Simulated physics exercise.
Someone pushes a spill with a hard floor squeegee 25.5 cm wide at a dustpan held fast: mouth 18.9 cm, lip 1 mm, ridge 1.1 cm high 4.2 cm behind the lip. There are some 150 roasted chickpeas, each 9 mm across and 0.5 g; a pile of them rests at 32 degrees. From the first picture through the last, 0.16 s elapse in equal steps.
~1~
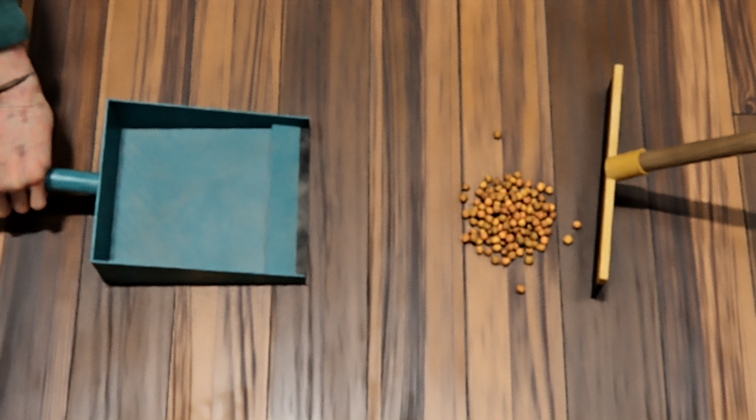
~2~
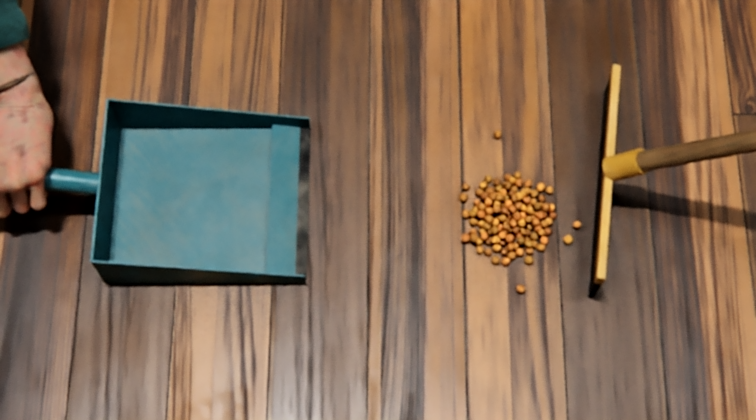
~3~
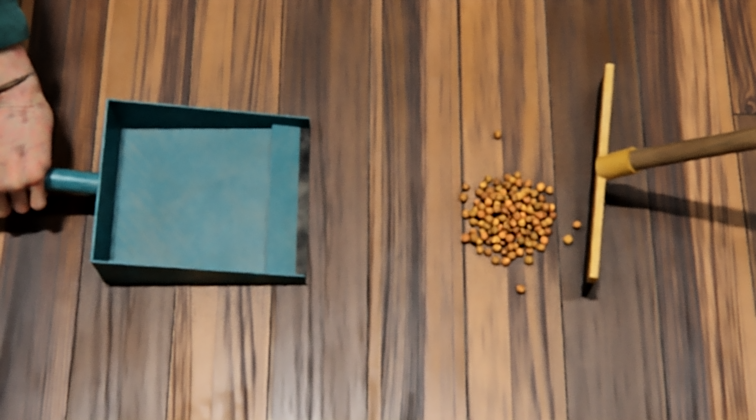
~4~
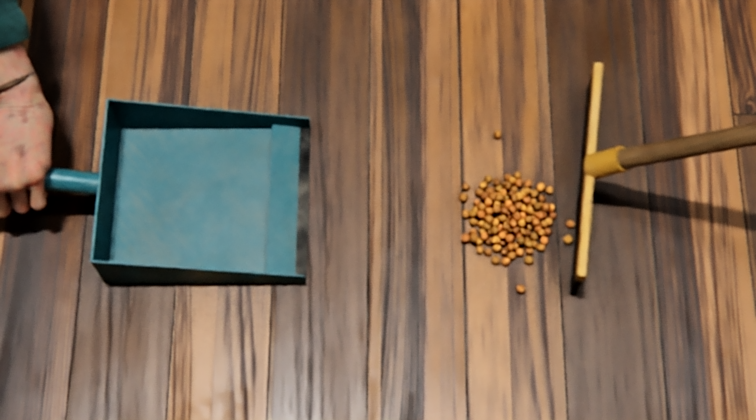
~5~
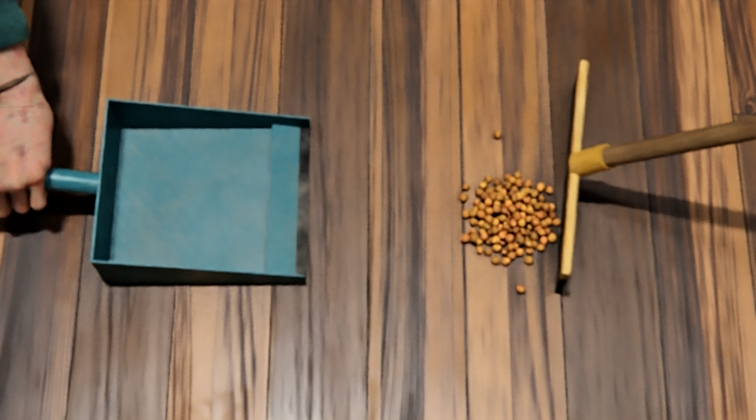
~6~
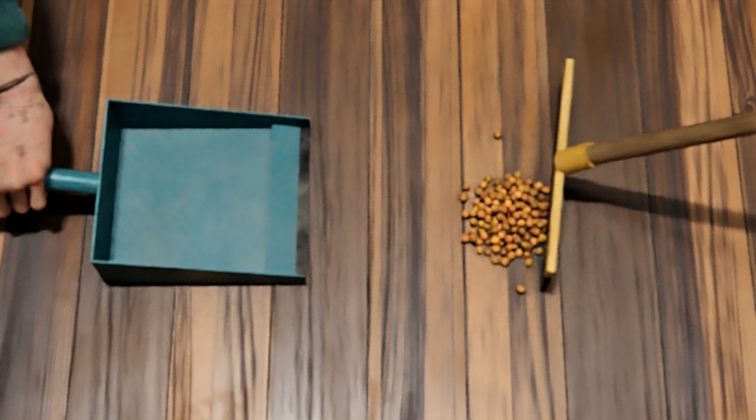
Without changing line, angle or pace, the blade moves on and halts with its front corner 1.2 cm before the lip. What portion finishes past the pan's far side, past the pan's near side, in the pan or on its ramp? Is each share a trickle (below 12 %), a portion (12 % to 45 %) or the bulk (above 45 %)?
In the end far side: I predict a minor share of the load. Near side: I predict a minor share of the load. Pan: I predict a mid-range share of the load.
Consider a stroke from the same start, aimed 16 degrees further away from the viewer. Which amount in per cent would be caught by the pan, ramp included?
In that case around 25 per cent.
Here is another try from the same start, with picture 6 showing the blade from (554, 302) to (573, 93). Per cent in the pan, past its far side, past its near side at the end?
Final per cent - pan 5, far 0, near 30.
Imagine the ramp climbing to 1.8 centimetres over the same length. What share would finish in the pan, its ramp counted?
Estimate with the new ramp: Some 35 in a hundred.
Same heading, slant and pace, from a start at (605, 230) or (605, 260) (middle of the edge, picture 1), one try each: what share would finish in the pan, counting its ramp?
The two tries give about 30 % and about 25 %.
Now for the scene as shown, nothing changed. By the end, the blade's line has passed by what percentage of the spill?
Estimate: Around 5 %.
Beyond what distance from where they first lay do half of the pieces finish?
Near 24 cm.
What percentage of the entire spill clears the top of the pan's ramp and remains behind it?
Estimate: Near 0 per cent of all.
Then, 0.24 s after the last picture, middle of the blade 15 cm from the lip; 0 % over the lip, far side 0 %, near side 5 %.
Then, 0.40 s after the last picture, middle of the blade 7 cm from the lip; 0 % over the lip, far side 5 %, near side 5 %.
Then, 0.68 s after the last picture, middle of the blade 3 cm from the lip; 40 % over the lip, far side 5 %, near side 5 %.
In the end, far side 5 %, near side 5 %, pan 40 %, in front of the lip or behind the blade 50 %.
